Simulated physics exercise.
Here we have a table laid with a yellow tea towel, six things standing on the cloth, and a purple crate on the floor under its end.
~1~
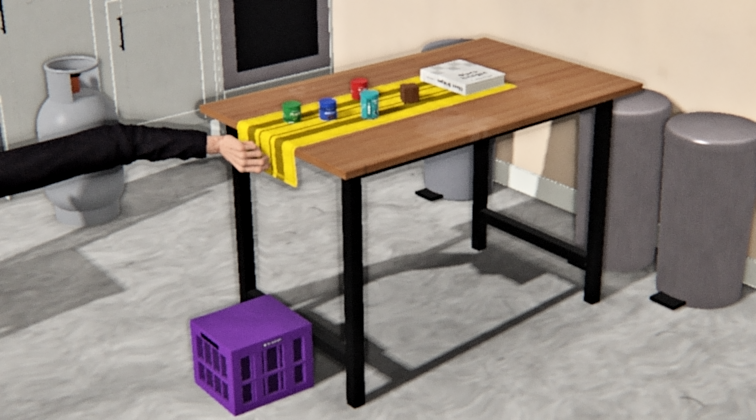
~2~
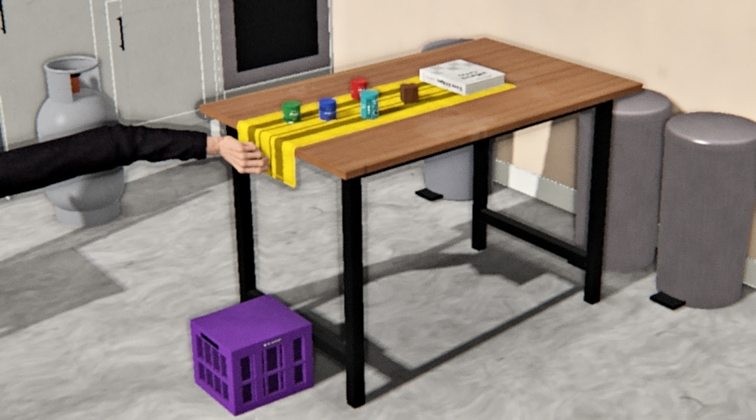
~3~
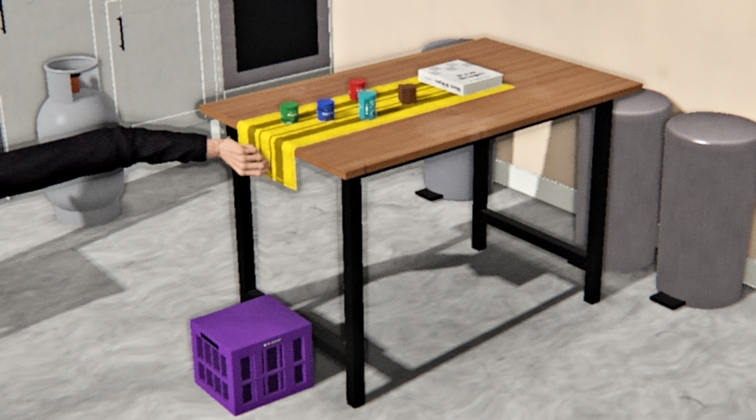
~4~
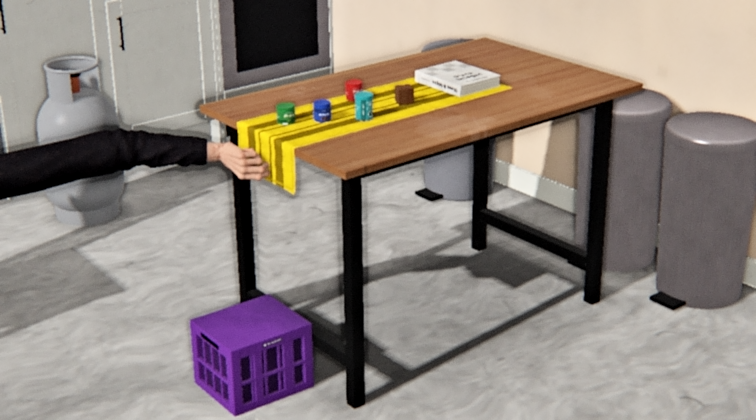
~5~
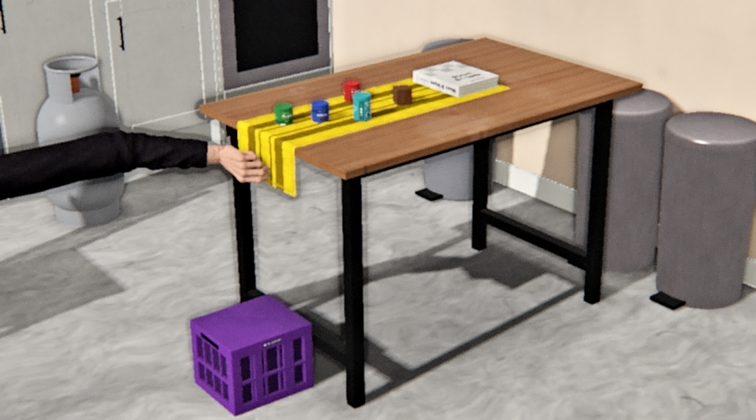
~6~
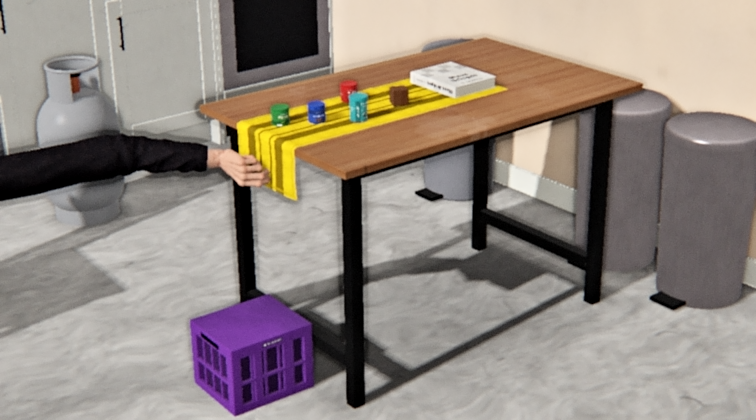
A black-sleeved arm reaches in from the left to a wooden table with black legs, seen from slightly above in a room with a grey floor. Green, blue, turquoise, red and brown items and a white box stand on a yellow cloth, with a purple crate below and grey bins at right. The hand slowly draws the cloth slightly leftward over the table's end, the items riding along, while the camera stays still.
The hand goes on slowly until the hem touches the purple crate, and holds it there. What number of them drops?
It carries off four.
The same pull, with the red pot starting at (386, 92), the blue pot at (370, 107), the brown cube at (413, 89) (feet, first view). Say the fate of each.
The red pot keeps its place on top; the blue pot drops off; the brown cube survives.
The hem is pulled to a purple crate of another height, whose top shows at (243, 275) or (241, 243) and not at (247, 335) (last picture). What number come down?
Over the edge go 2 and 1.
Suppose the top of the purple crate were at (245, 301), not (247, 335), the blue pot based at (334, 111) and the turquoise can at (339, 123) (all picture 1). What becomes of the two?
The blue pot is carried off, the turquoise can falls.
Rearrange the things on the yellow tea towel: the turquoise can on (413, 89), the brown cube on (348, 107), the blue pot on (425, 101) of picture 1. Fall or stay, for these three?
The turquoise can survives; the brown cube goes over; the blue pot survives.
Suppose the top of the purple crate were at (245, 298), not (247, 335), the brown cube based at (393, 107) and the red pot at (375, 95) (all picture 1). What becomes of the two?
The brown cube keeps its place on top; the red pot holds on.
Early on, hem near (268, 235); green pot gone.
Midway, hem near (269, 291); green pot, blue pot and turquoise can gone.
Finally, hem on the crate; green pot, blue pot, turquoise can and red pot gone. The answer is four.
